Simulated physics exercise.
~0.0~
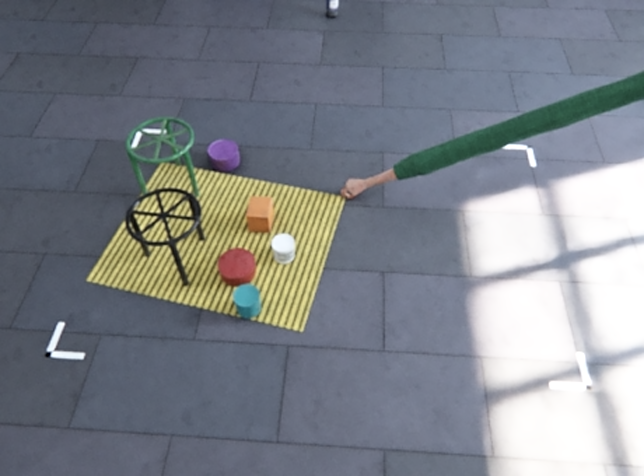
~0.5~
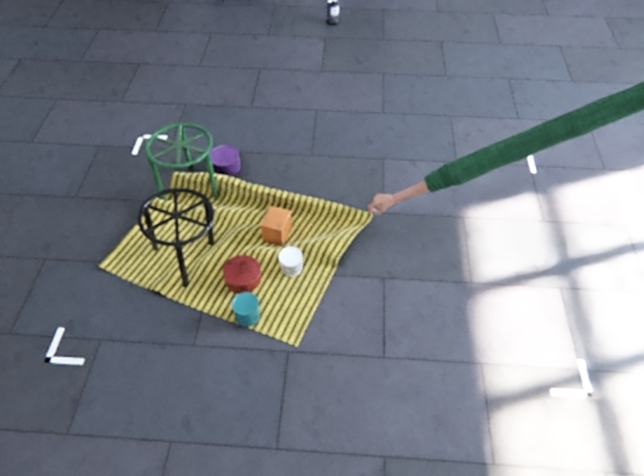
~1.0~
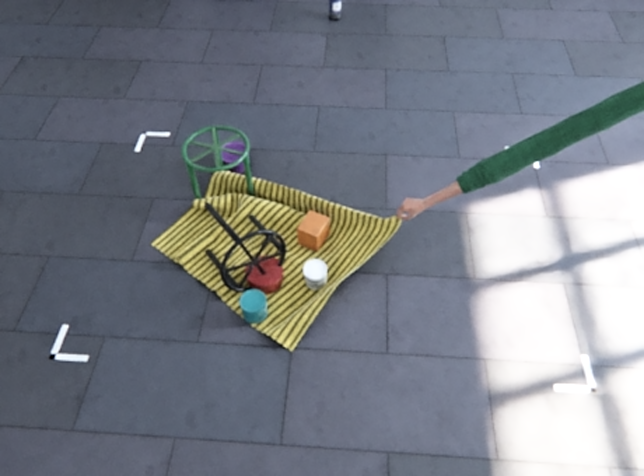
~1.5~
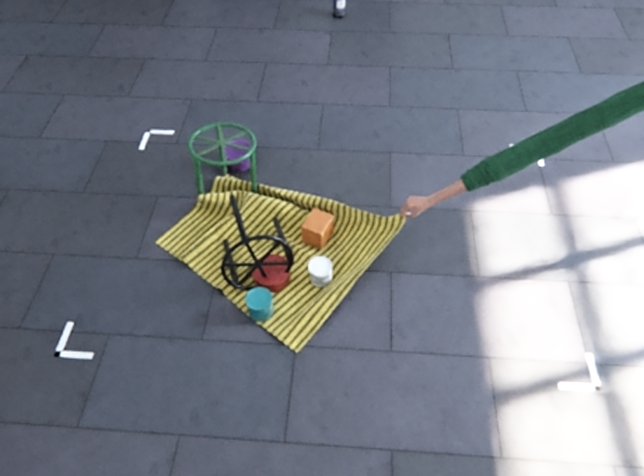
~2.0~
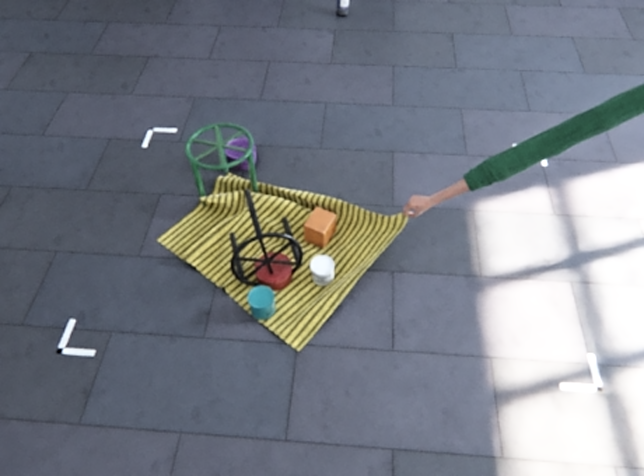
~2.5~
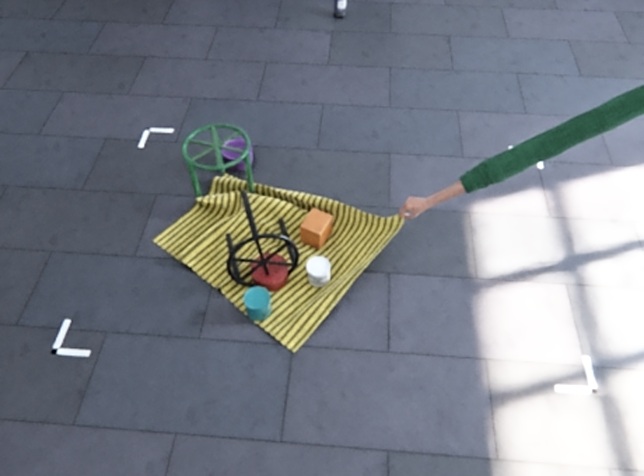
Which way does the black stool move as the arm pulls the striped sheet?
The black stool moves to the right, tipping over along the way.
